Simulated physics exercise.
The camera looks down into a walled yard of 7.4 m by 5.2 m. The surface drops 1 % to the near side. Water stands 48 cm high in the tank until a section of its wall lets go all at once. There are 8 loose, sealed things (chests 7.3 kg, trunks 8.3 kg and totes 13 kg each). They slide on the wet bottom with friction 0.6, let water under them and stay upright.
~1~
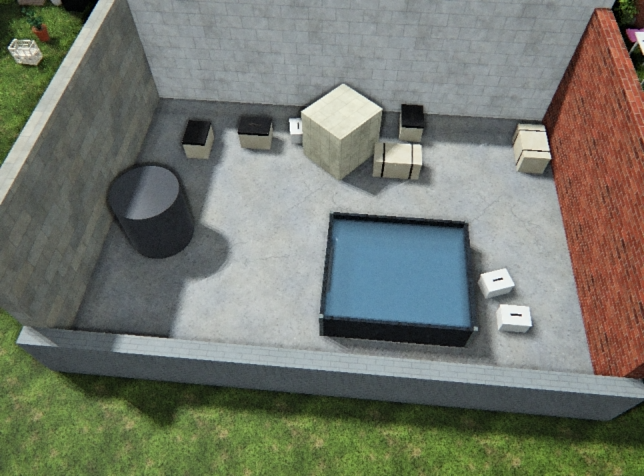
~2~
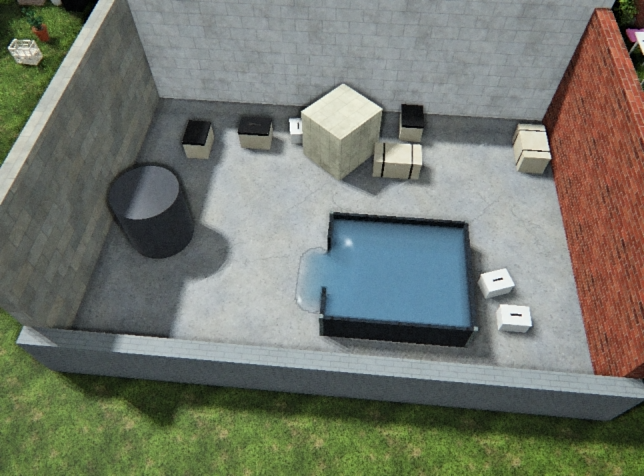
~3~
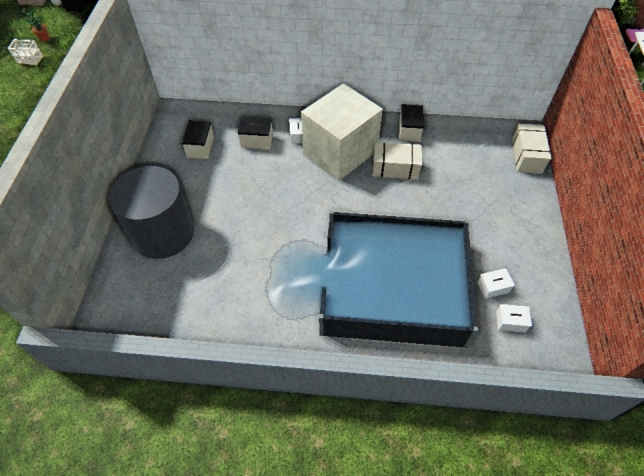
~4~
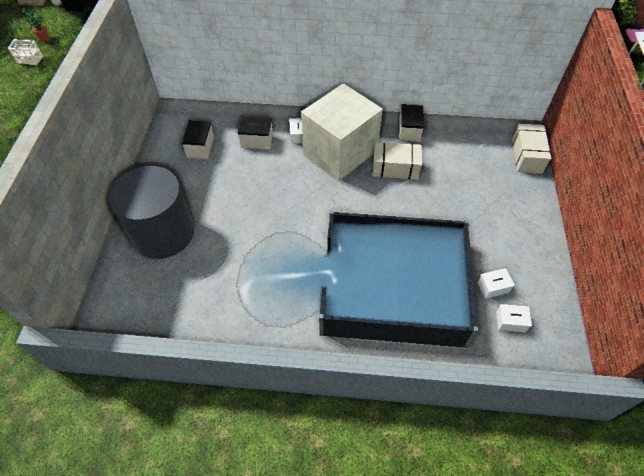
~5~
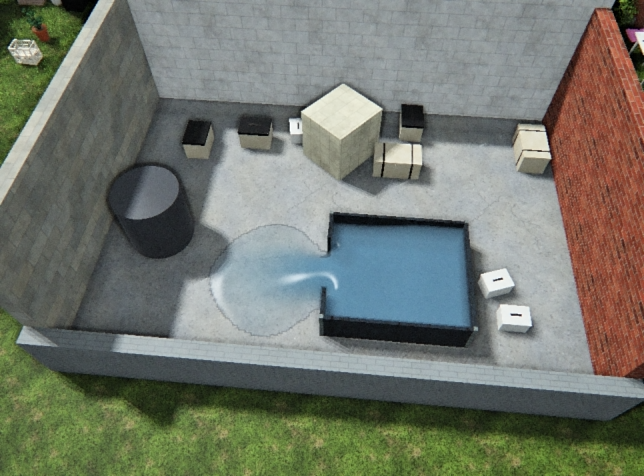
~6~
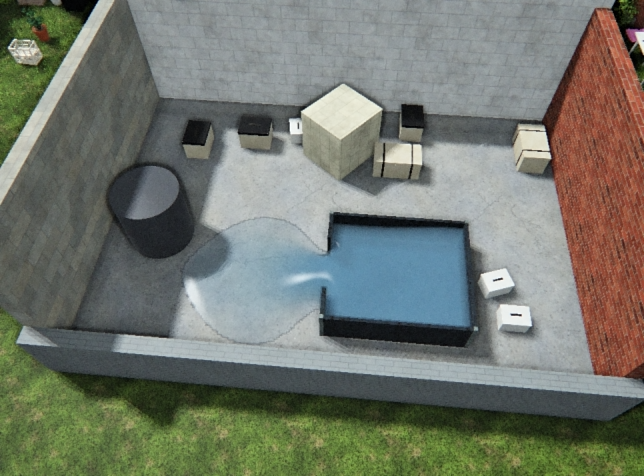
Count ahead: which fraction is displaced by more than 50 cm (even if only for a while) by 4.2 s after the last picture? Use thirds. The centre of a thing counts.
It is under a third.
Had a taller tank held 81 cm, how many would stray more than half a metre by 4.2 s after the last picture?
In that case 1 of them.
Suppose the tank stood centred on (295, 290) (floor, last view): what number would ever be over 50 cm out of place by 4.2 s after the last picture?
Then 1.
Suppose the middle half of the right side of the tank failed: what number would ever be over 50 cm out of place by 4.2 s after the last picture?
Then 4.
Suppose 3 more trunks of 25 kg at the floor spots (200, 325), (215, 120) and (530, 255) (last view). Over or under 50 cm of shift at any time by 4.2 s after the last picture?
In that order: More, less, short of it.
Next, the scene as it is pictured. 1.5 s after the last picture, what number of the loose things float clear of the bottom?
I count 0.
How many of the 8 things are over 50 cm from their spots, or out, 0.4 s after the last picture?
I count 0.
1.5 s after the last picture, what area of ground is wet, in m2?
About 15 m2.
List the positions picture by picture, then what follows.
In the first frame, a chest at (413, 115) rests on the ground; a trunk at (398, 153), on the bottom; 3.4 m2 under water; 0 of 8 have shifted.
In the second frame, a chest at (413, 115) rests on the ground; a trunk at (398, 153), on the bottom; 3.8 m2 under water; 0 of 8 have shifted.
In the third frame, a chest at (413, 115), on the bottom; a trunk at (398, 153) rests on the ground; water covers 4.4 m2; 0 of 8 have shifted.
In the fourth frame, a chest at (413, 115) rests on the ground; a trunk at (398, 153), on the bottom; water covers 5.1 m2; 0 of 8 have shifted.
In the fifth frame, a chest at (413, 115), on the bottom; a trunk at (398, 153) rests on the ground; water covers 5.9 m2; 0 of 8 have shifted.
In the sixth frame, a chest at (413, 115), on the bottom; a trunk at (398, 153) rests on the ground; 6.8 m2 under water; 0 of 8 have shifted.
Then, 0.4 s after the last picture 0 of 8 are over 50 cm from their spots; 0 afloat.
Then, 1.5 s after the last picture 0 of 8 are over 50 cm from their spots; 0 afloat.
Then, 2.8 s after the last picture 1 of 8 are over 50 cm from their spots; 0 afloat.
Then, 4.2 s after the last picture 1 of 8 are over 50 cm from their spots, and 1 have been at some point; 1 afloat.
